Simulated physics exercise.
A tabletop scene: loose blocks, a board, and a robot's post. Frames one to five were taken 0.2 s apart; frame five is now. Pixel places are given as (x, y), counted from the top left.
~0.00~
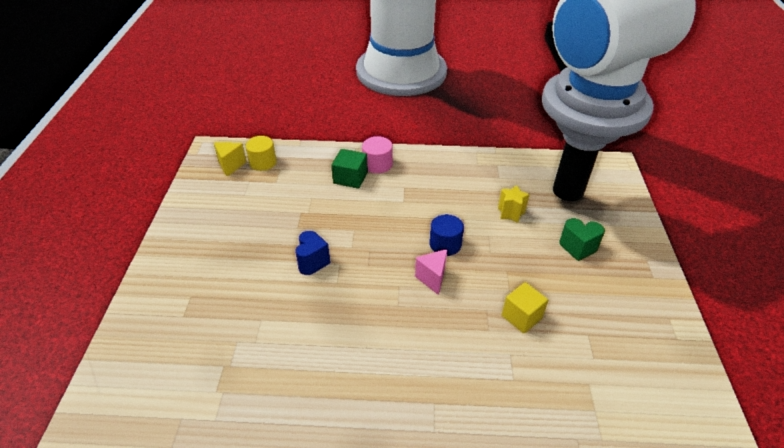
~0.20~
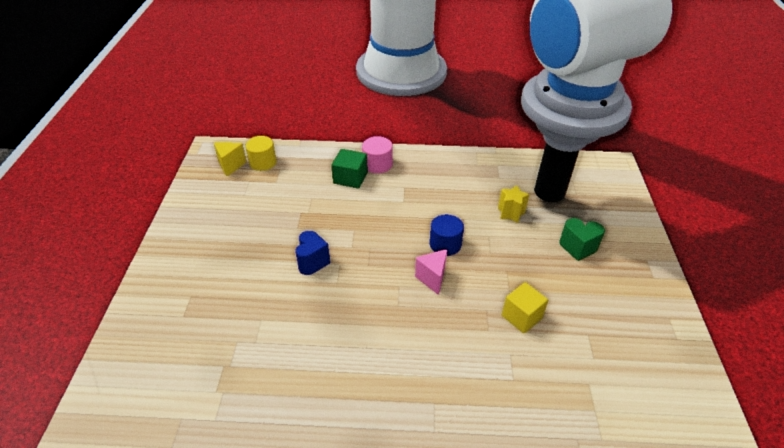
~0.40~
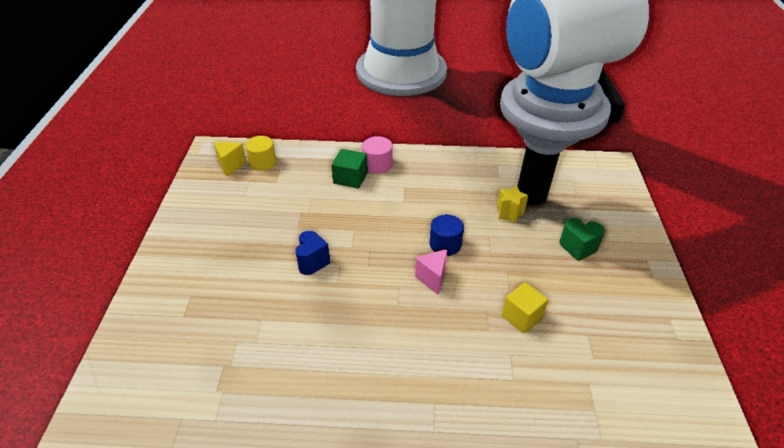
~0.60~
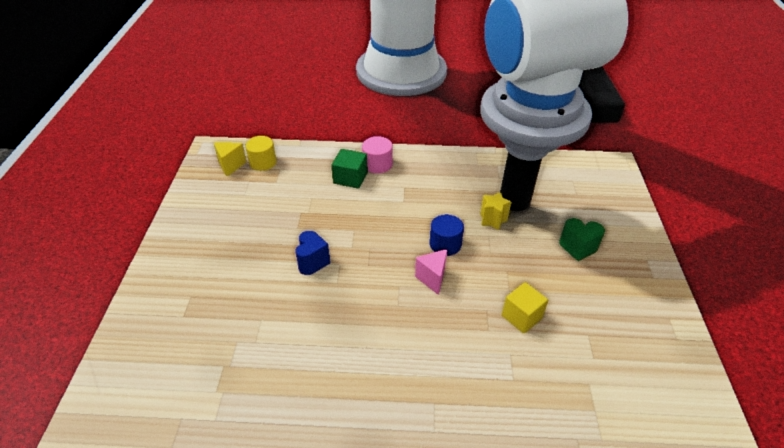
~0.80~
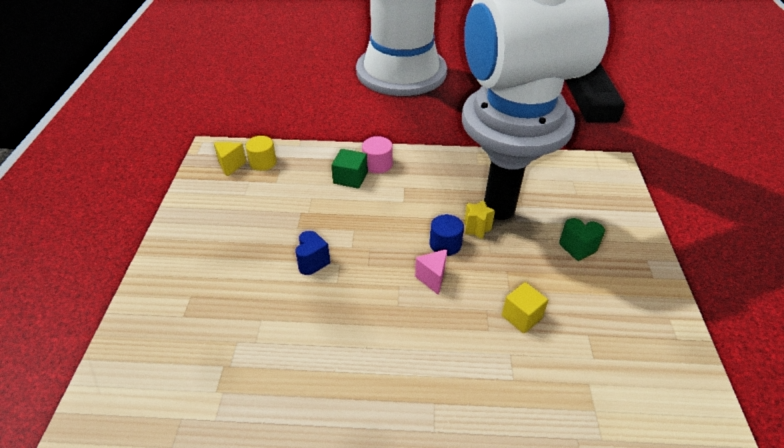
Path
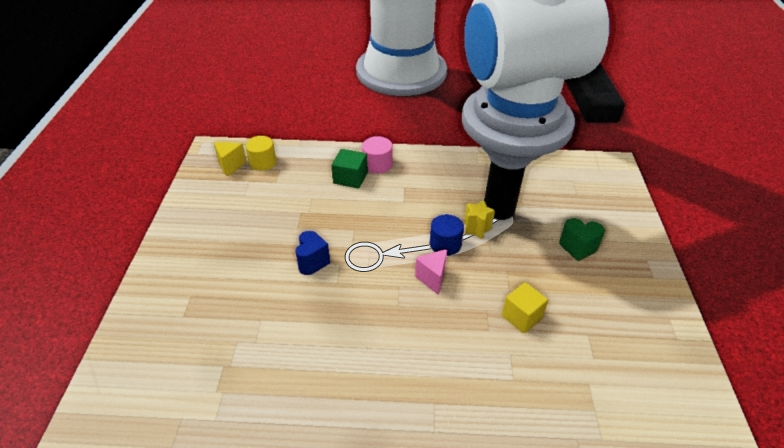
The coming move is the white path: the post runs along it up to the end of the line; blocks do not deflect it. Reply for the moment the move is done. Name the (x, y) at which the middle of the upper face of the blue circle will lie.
The middle of the upper face of the blue circle will lie at about (332, 274) in the picture.
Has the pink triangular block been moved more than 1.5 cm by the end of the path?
In short: No.
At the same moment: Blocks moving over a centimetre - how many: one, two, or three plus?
Answer: Two blocks.
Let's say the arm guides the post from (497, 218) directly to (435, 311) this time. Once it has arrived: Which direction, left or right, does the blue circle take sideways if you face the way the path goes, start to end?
With start-to-end as forward, it shifts right.
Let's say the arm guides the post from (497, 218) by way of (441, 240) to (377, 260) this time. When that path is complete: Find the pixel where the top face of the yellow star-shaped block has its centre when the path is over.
When the path ends, it will be at (349, 249).
The drawn path runs from (497, 218) via (439, 245), ending at (364, 256).
What follows on the original path. One third of the way, post at (461, 230); blue circle at (411, 240); yellow star-shaped block at (440, 230).
Two thirds of the way, post at (414, 240); blue circle at (370, 254); yellow star-shaped block at (398, 247), turned 20° anticlockwise.
At the end, post at (364, 247); pink triangular block not moved; blue circle at (332, 274); yellow star-shaped block at (356, 259), turned 45° anticlockwise.
